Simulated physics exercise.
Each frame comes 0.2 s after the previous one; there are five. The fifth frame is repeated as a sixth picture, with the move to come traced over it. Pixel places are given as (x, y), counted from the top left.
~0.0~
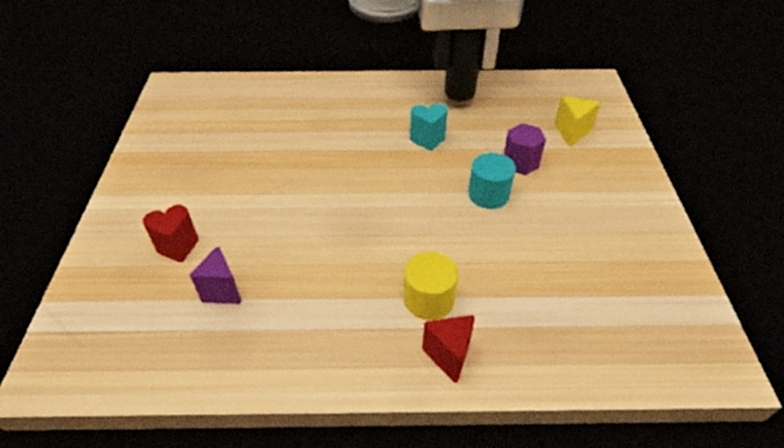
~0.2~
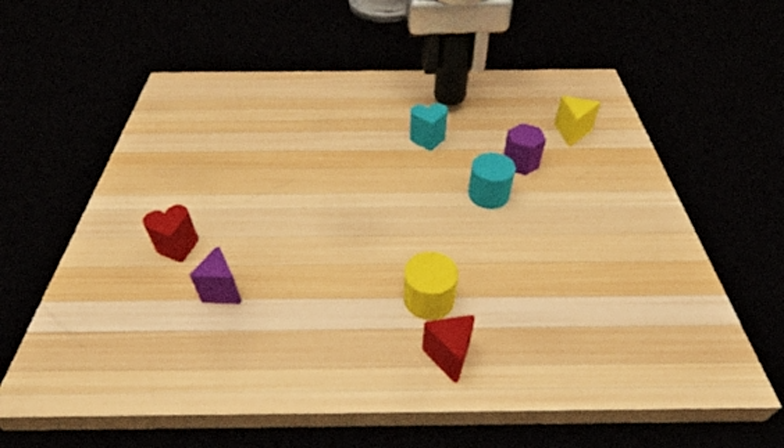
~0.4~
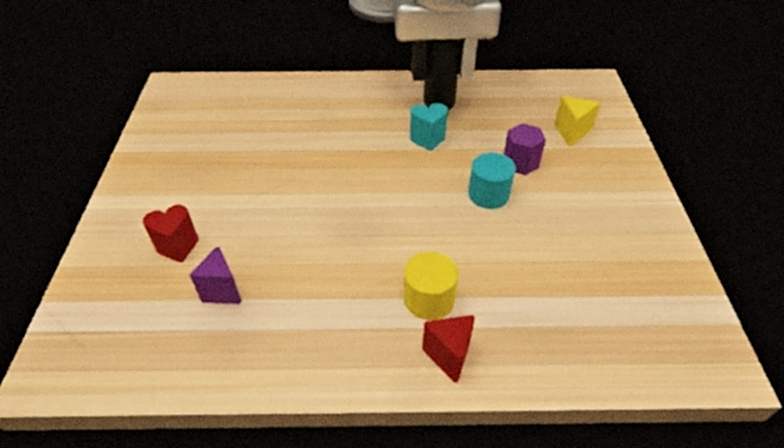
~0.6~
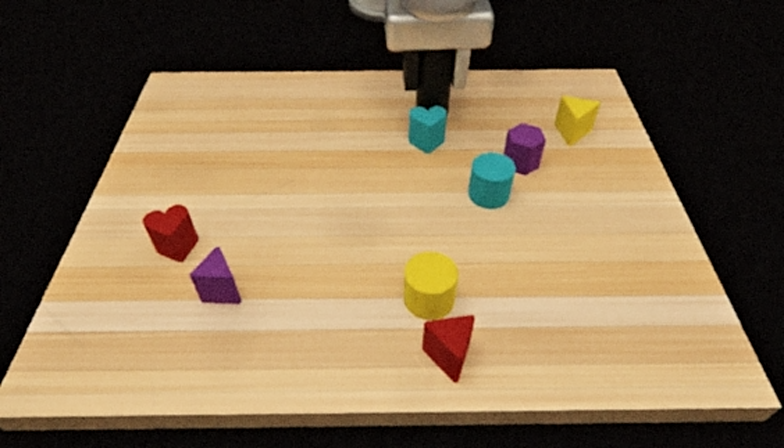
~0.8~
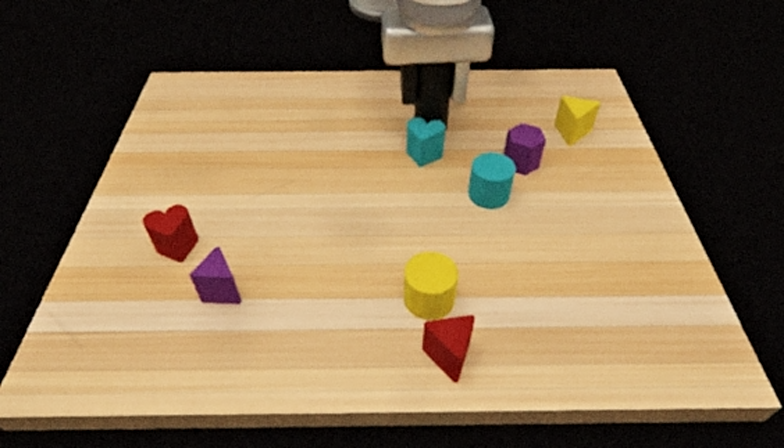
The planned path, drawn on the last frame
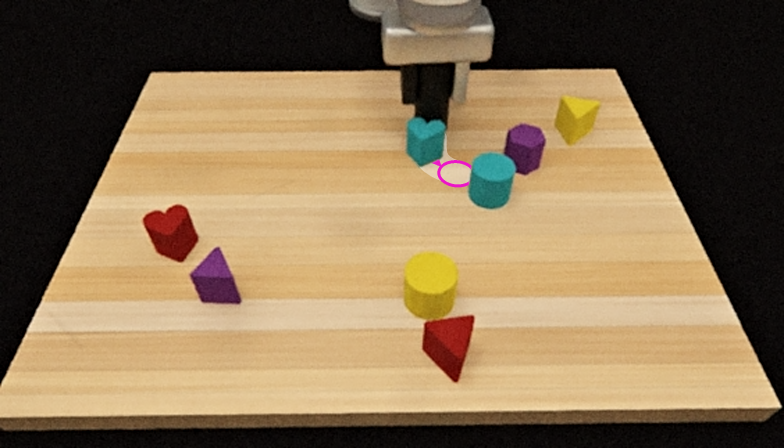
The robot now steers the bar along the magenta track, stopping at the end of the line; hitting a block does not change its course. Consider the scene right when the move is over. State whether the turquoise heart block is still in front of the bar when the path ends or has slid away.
It slides aside on the way.
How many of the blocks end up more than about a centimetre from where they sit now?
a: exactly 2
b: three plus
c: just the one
My answer is option c.
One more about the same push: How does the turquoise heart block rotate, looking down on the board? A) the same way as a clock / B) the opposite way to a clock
My pick is A.
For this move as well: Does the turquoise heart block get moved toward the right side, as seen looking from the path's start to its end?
Yes, that is what happens.
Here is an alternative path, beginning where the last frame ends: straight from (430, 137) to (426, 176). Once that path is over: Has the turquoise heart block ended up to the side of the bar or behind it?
My answer is no.
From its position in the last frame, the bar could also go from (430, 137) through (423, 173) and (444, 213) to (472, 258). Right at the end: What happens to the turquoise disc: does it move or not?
It stays.
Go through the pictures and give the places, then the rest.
Bar's lower end at (460, 93); turquoise heart block at (430, 111); turquoise disc at (494, 166), in the first picture.
Bar at (450, 97); blocks still, in the second picture.
Bar at (439, 104); blocks still, in the third picture.
Bar at (432, 114); turquoise heart block at (428, 114), in the fourth picture.
Bar at (431, 127); turquoise heart block at (426, 127); turquoise disc at (494, 166), in the fifth picture.
Drawn move, from (430, 137) over (430, 151) and (438, 164) to (457, 174).
What follows on the original path. Halfway along, bar at (433, 148); turquoise heart block at (426, 149).
At the end, bar at (458, 163); turquoise heart block at (431, 157), turned 25° clockwise; turquoise disc still.
